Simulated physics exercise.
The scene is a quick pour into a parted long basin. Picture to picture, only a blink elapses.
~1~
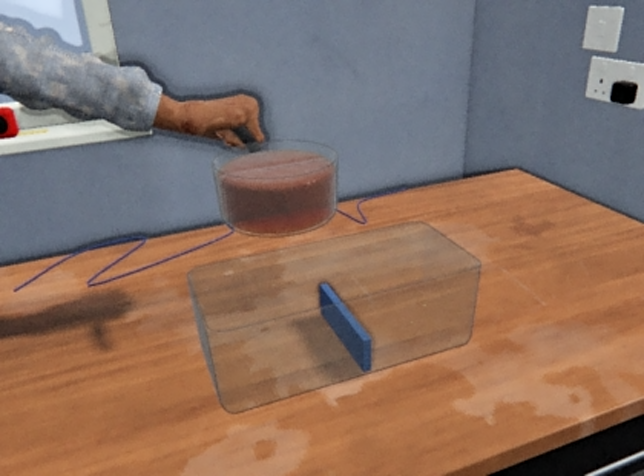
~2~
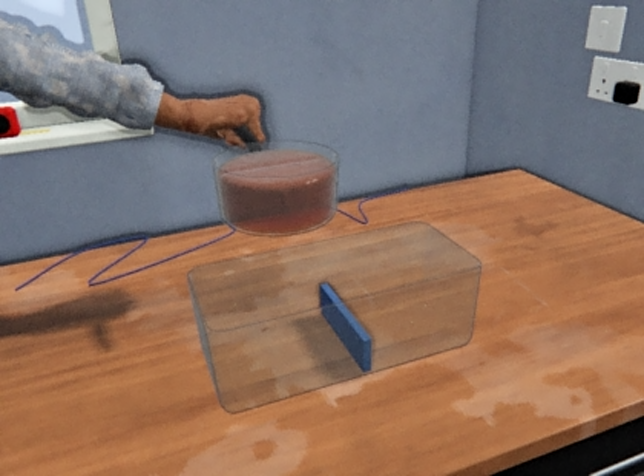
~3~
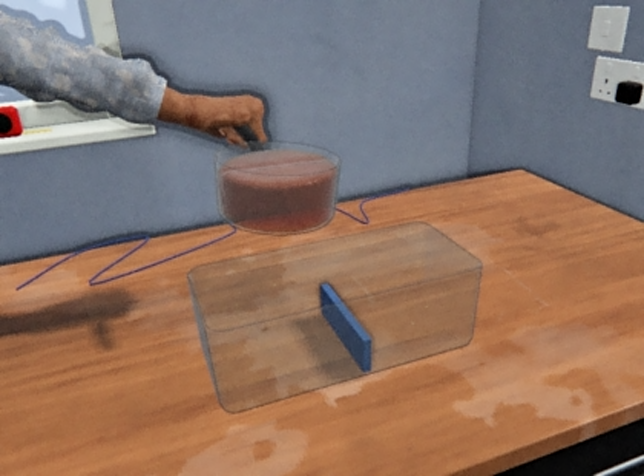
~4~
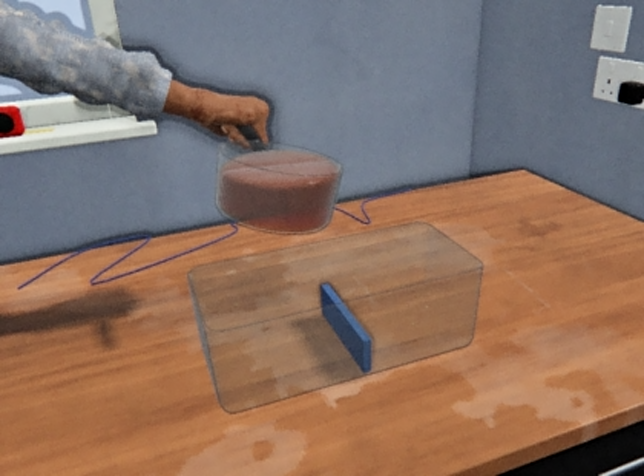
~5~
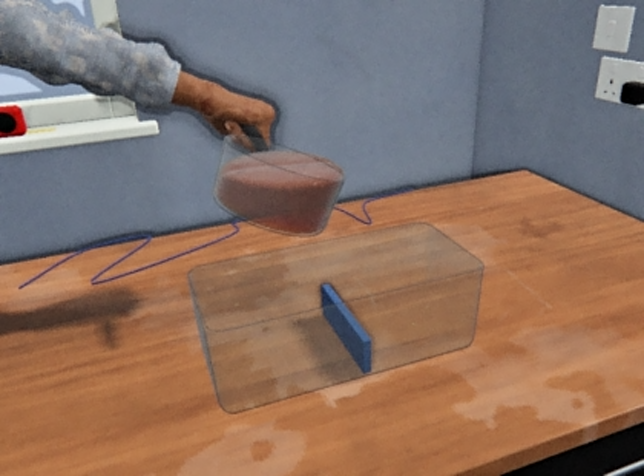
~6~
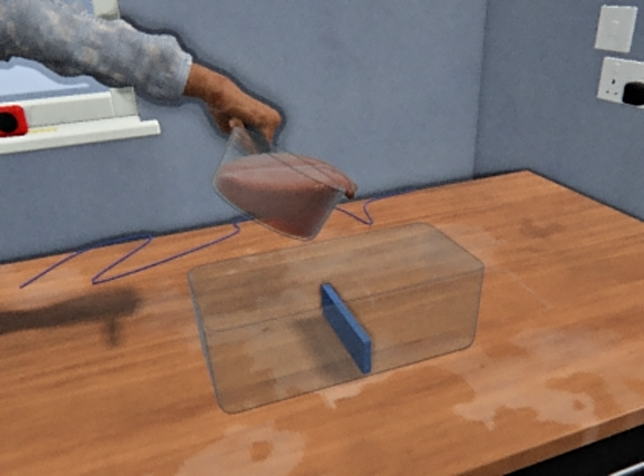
On a wooden worktop, a hand held a clear tub of reddish liquid above a long see-through box with a blue divider, then tilted it rightward until a little liquid reached over the rim.
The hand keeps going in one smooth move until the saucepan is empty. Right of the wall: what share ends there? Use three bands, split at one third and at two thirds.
Over two thirds ends up there.
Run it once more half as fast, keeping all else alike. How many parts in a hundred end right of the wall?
90 per cent or thereabouts.
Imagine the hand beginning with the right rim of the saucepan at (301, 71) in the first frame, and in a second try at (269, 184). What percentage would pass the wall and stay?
It works out to around 70 % and then around 5 %.
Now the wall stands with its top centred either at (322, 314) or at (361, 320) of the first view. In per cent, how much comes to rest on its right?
Note - case one near 95 %, case two near 55 %.
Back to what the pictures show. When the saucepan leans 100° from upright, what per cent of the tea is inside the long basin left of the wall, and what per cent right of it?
The left part holds 0 percent and the right part 50 percent.
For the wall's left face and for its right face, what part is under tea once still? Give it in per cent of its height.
I'd say close to 10 per cent on the left side and 50 on the right.
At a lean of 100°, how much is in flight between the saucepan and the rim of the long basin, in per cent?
Estimate: Some 35 per cent.
A moment on, the saucepan is tipped right over and 17 per cent is still to pour, 0 is left of the wall and 50 right of it.
Next, the saucepan is tipped right over and 2 per cent is still to pour, 16 is left of the wall and 78 right of it.
Then the saucepan is tipped right over and 0 per cent is still to pour, 22 is left of the wall and 77 right of it.
Later the saucepan is tipped right over and 0 per cent is still to pour, 22 is left of the wall and 77 right of it.
At rest 22 per cent lies left of the wall, 77 right of it and 1 outside.
